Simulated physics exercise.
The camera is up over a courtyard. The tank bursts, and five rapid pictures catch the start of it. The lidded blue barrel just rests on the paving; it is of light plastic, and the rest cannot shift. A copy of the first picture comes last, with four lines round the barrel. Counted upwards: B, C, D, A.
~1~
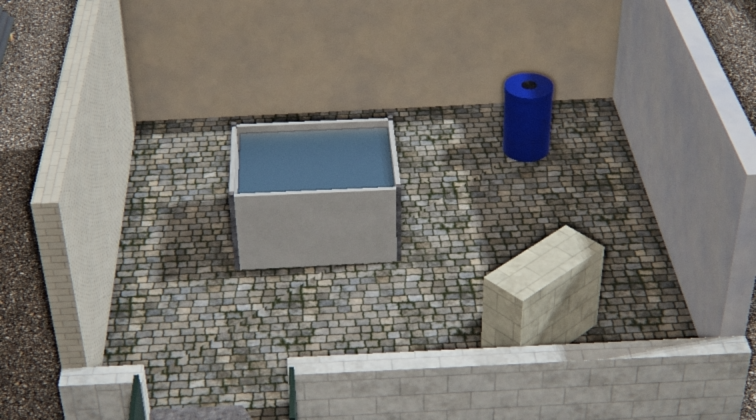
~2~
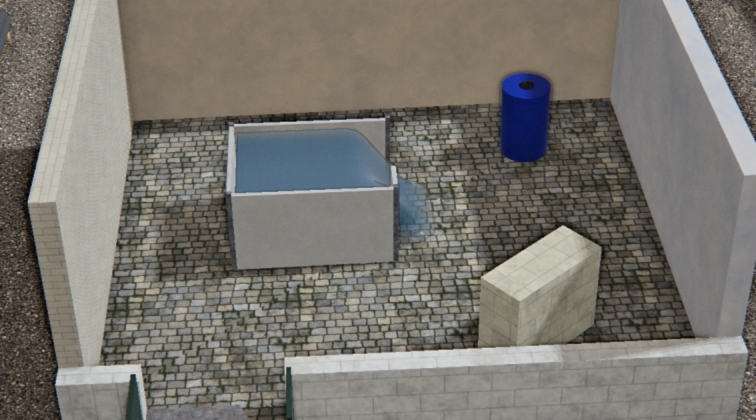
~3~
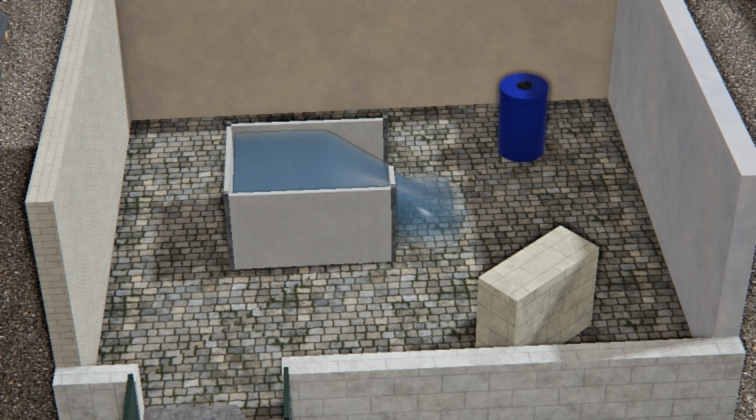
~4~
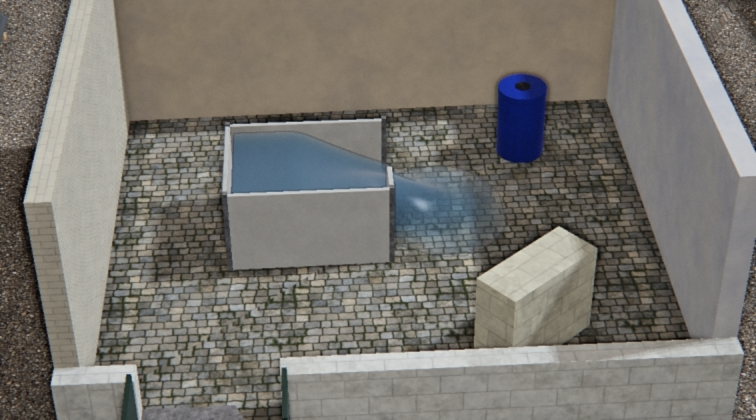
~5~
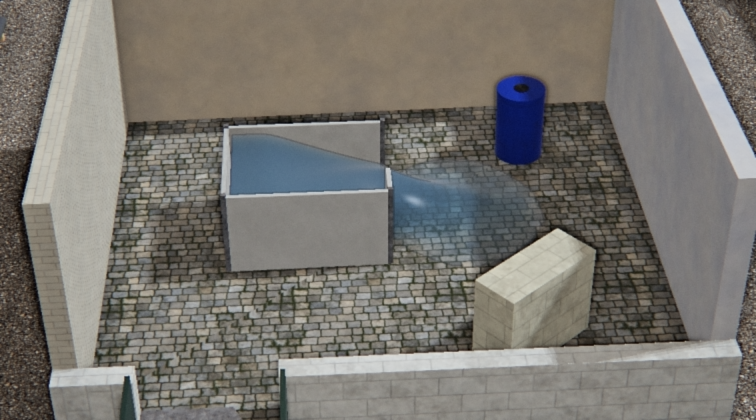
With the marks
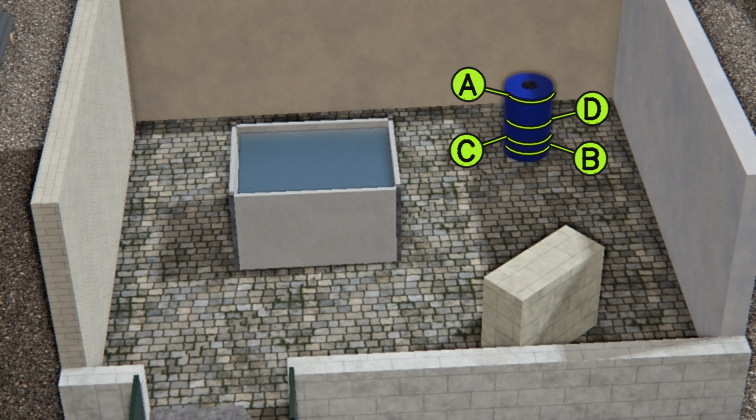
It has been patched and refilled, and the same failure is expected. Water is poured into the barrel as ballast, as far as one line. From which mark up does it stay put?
It is D.
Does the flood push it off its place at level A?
No, not at all.
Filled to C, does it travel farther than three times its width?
No, less.
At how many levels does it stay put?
Two of the four.
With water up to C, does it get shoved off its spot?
Yes, it does.
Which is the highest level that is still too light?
That would be C.
In lime, A at (533, 102); B at (530, 154); C at (530, 144); D at (531, 128); from the bottom up B, C, D, A.
Choosing A, it does not move.
Choosing B, it is pushed about 3 times its own width away.
Choosing C, it is pushed about its own width away.
Choosing D, it does not move.
